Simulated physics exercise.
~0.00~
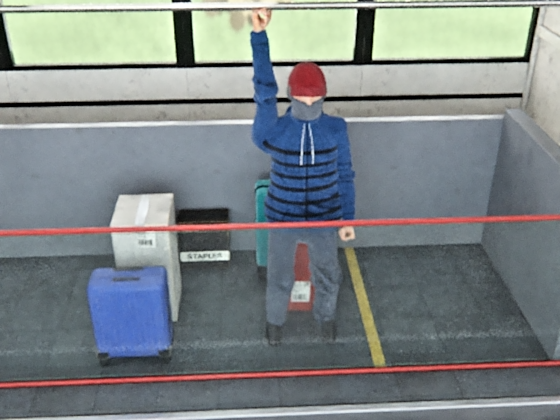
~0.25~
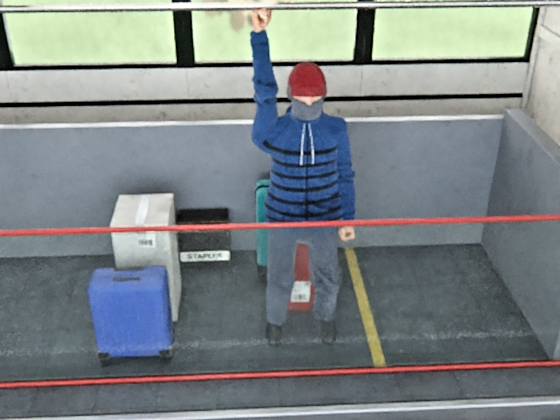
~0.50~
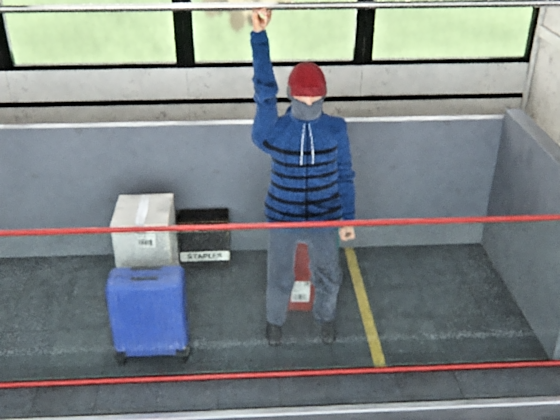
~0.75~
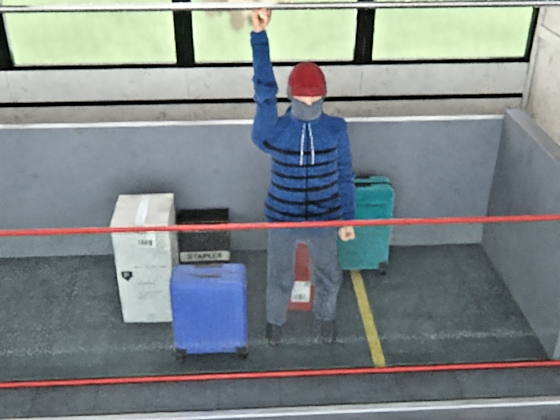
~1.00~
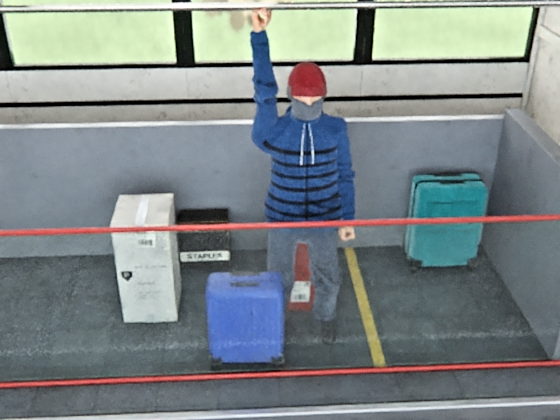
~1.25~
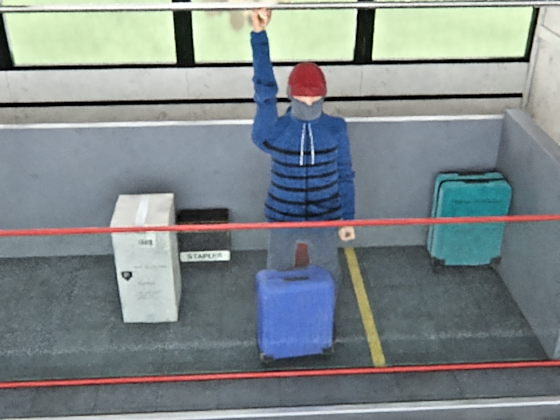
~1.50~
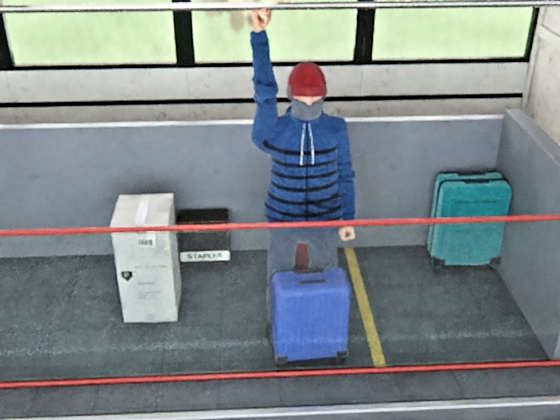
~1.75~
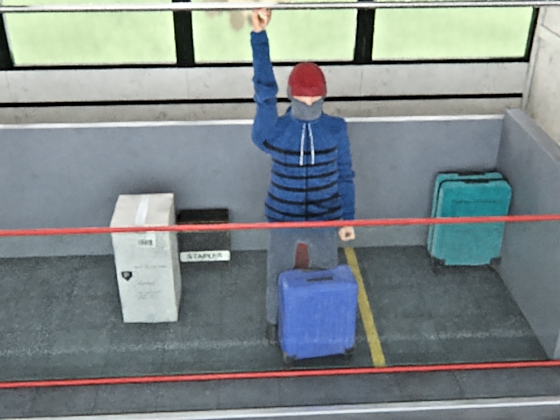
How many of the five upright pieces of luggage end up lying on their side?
None of them do. The blue and teal suitcases roll to the right but stay upright, and the white, red and black pieces remain standing where they were.
